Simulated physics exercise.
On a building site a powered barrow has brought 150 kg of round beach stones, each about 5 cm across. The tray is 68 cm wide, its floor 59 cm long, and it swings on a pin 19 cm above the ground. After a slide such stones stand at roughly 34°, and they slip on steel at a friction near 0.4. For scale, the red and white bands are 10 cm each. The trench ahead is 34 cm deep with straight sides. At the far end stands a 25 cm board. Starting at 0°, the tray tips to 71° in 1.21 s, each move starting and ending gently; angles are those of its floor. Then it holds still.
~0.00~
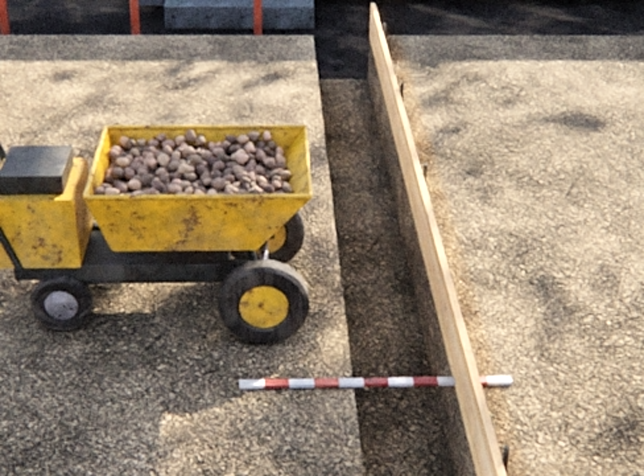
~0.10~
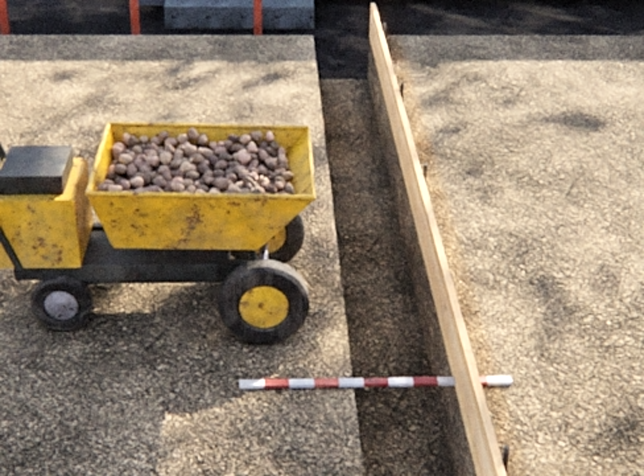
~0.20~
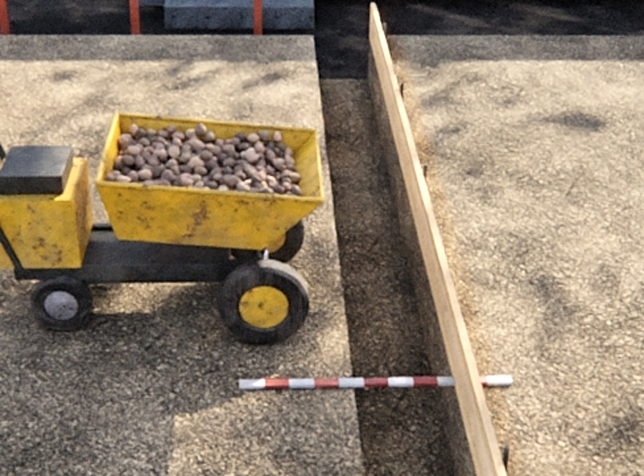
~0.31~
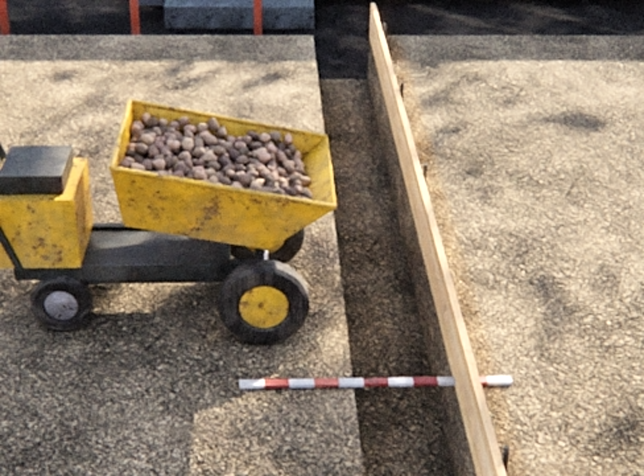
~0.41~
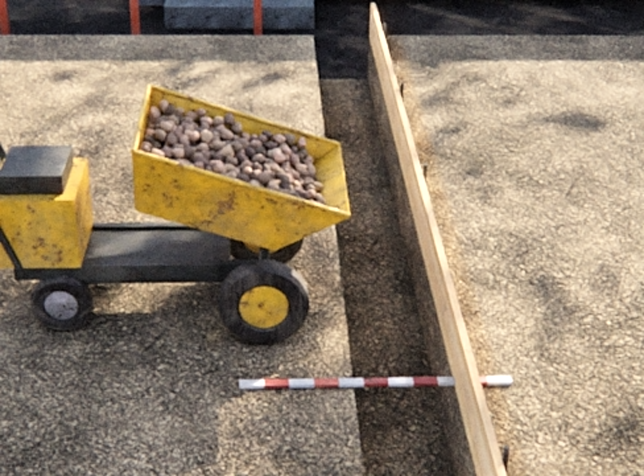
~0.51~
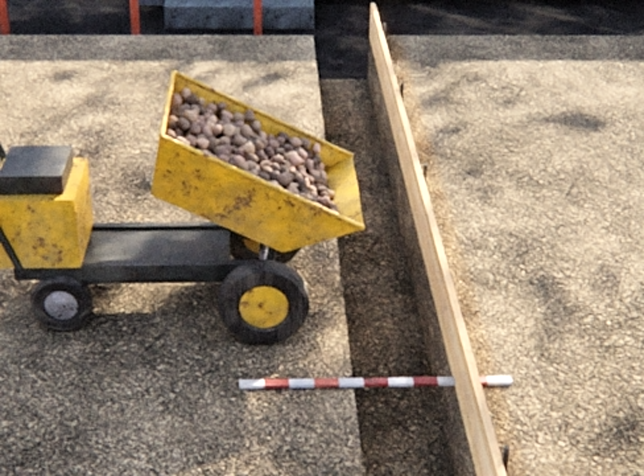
In the video, a yellow wheeled barrow heaped with round stones stands still beside a trench with an upright board along it, while its tray tilts steadily toward the right, its left end rising and the stones shifting rightward.
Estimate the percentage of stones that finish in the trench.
Close to 96 in a hundred.
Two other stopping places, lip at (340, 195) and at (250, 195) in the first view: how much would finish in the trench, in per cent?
First some 65, then 100 per cent.
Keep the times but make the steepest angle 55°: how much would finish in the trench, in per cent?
In that case some 70 per cent.
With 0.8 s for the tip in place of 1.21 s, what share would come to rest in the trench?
In that case some 90 per cent.
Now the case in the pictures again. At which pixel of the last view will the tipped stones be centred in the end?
Near (396, 345).
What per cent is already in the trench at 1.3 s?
Some 50 per cent.
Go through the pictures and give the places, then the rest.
In the first frame, the tray is at 0°, its lip at (311, 196); the top of the load is at (194, 152).
In the second frame, the tray is at 1°, its lip at (315, 198); the top of the load is at (184, 150); the stones move at 0.2 m/s on average.
In the third frame, lip at (323, 201), floor tilted 5°, highest stones at (157, 144); the stones move at 0.4 m/s on average.
In the fourth frame, lip at (335, 207), floor tilted 11°, highest stones at (155, 134); the stones move at 0.6 m/s on average.
In the fifth frame, the tray is at 19°, its lip at (350, 216); the top of the load is at (162, 119); the stones move at 0.7 m/s on average.
In the sixth frame, lip at (364, 228), floor tilted 27°, highest stones at (182, 109); the stones move at 0.8 m/s on average.
After 0.9 s the floor is at 60°; 99 % in the tray, 1 % in the trench; the foremost stones are at (402, 256).
After 1.3 s the floor is at 71°; 47 % in the tray, 50 % in the trench, 3 % past the trench; the foremost stones are at (496, 282).
After 1.7 s the floor is at 71°; 13 % in the tray, 83 % in the trench, 4 % past the trench; the foremost stones are at (559, 287).
After 3.6 s the floor is at 71°; 0 % in the tray, 96 % in the trench, 4 % past the trench; the foremost stones are at (580, 289).
